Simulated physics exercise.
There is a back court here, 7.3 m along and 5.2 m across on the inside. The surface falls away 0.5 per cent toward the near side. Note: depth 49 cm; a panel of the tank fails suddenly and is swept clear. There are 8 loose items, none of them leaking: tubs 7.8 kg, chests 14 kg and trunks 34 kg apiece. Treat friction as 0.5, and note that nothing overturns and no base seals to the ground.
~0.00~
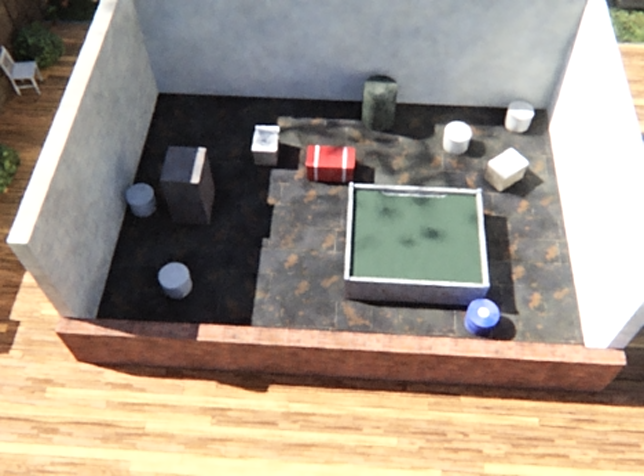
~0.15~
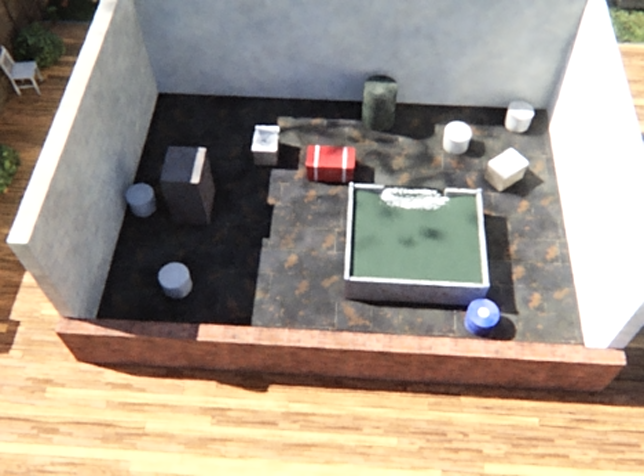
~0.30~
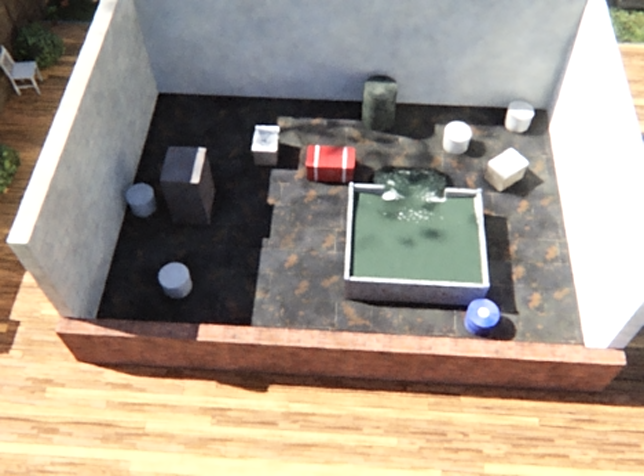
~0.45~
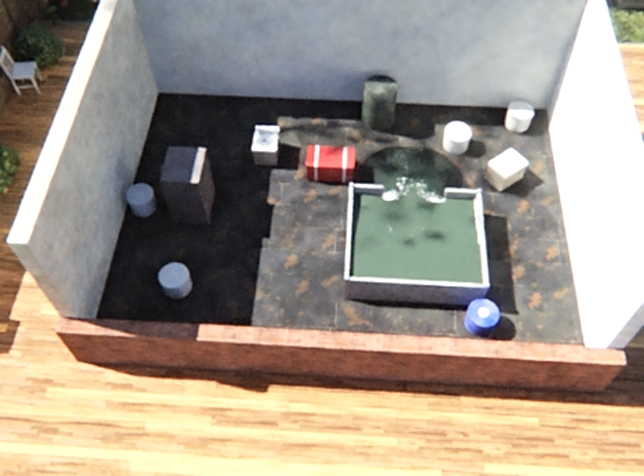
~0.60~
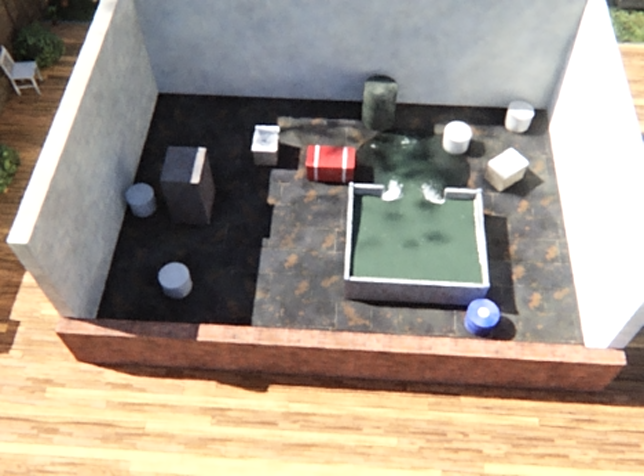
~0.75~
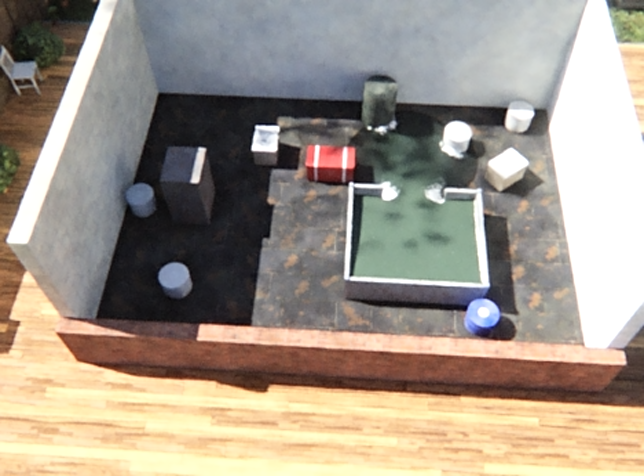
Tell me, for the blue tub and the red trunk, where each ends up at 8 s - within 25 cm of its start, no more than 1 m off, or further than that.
Outcome: The blue tub will cover a modest distance. The red trunk will not really go anywhere.
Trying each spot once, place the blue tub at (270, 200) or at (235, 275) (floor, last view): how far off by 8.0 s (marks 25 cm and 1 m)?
One try each gives this: It remains roughly in place, then it remains roughly in place.
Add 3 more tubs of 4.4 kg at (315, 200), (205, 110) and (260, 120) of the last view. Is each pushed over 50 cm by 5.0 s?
In sequence: Stays within; goes beyond; goes beyond.
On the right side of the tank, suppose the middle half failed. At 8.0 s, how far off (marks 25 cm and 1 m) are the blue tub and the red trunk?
The blue tub is swept away, the red trunk hardly moves.
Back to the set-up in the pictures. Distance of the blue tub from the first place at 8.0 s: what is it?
Around 40 cm from the start.
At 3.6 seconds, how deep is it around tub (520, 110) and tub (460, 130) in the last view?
Depth approx. 16 cm / 13 cm.
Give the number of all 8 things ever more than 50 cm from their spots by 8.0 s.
4 in all.
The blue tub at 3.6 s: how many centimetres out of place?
About 0 cm.
After 1.6 s the blue tub is near (484, 313), 0.0 m from its start, aground; the red trunk is near (331, 157), 0.0 m from its start, aground; 0 afloat.
After 3.6 s the blue tub is near (484, 313), 0.0 m from its start, aground; the red trunk is near (331, 157), 0.0 m from its start, aground; 2 afloat.
After 5.6 s the blue tub is near (484, 313), 0.0 m from its start, aground; the red trunk is near (331, 157), 0.0 m from its start, aground; 0 afloat.
After 8.0 s the blue tub is near (456, 311), 0.4 m from its start, aground; the red trunk is near (331, 157), 0.0 m from its start, aground; 2 afloat.
